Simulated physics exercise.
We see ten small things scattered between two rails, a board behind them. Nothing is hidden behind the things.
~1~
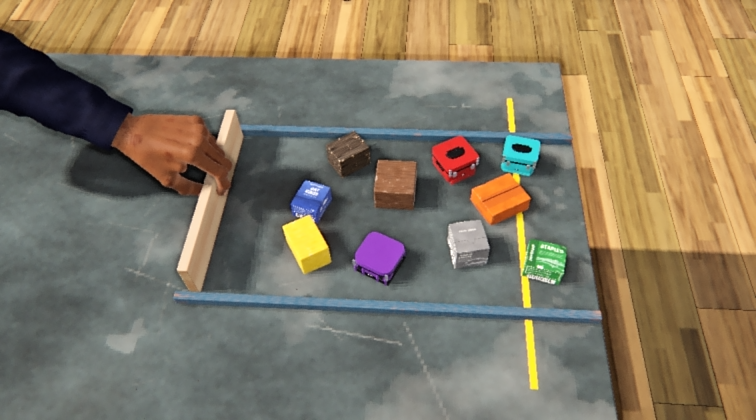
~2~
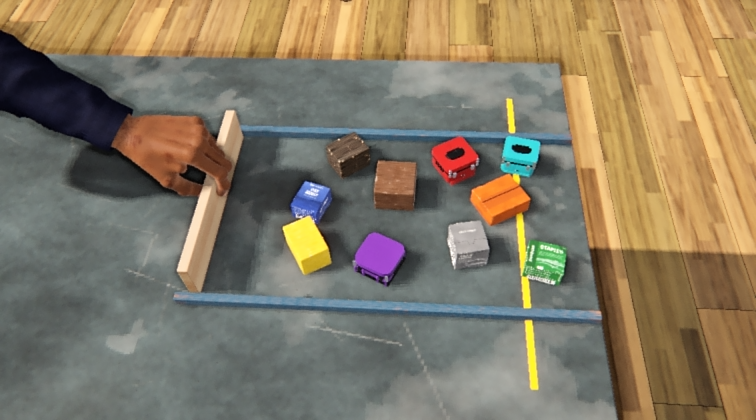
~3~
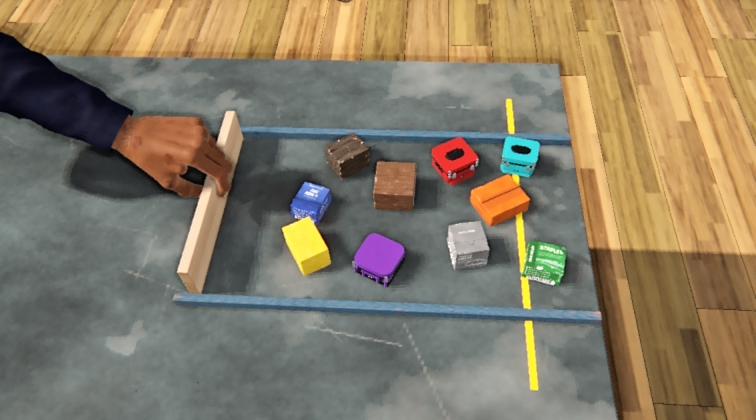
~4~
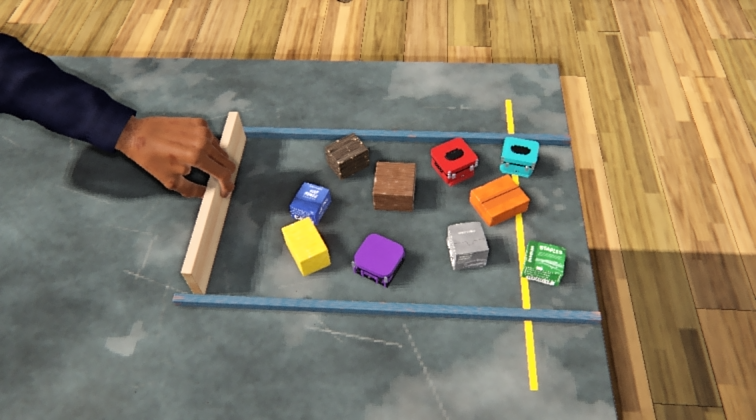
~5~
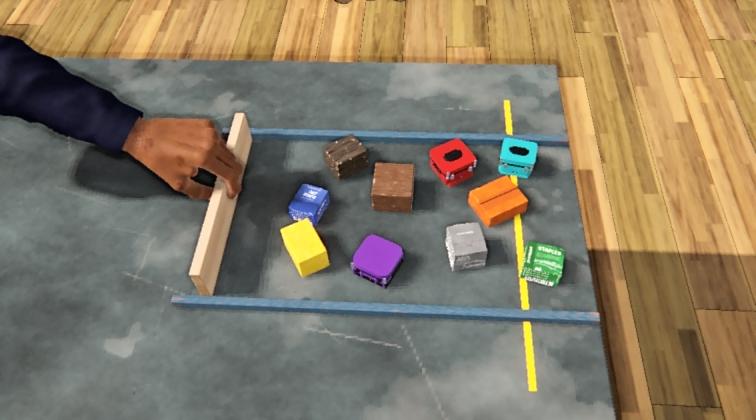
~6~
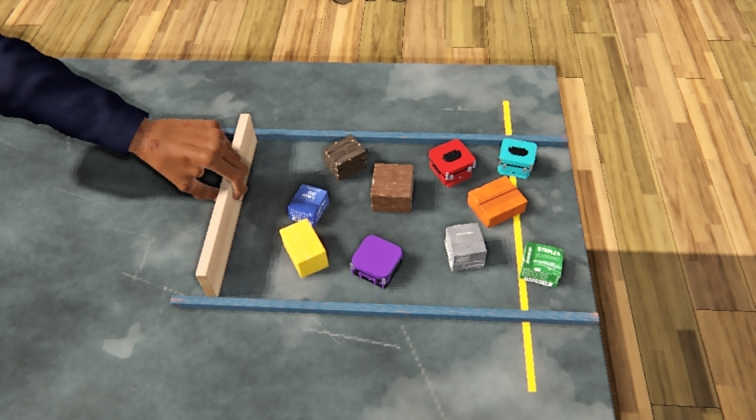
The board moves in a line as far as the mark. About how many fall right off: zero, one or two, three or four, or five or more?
The number that fall off is three or four.
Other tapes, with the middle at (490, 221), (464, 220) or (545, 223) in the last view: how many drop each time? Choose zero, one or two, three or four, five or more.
One after another: 1 or 2; none; at least five.
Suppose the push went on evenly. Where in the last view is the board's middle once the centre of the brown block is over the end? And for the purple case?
At (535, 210) for the brown block; at (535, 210) for the purple case.
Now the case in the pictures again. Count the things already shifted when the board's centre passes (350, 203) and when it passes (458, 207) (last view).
5 and 10.
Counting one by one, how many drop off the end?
Exactly 4.
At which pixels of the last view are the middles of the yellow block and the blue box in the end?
First (538, 262), then (533, 217).
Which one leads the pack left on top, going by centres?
The red case ends nearest.
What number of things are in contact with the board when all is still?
That makes 3.
Soon after, none off yet; green box at rest near (542, 264); turquoise case at rest near (516, 159); orange box at rest near (497, 202).
After that, none off yet; green box displaced a little near (555, 265); turquoise case moving near (525, 160); orange box displaced about its own width near (527, 200).
In the end, the number that fall off is three or four; gone, grey box, orange box, turquoise case and green box.
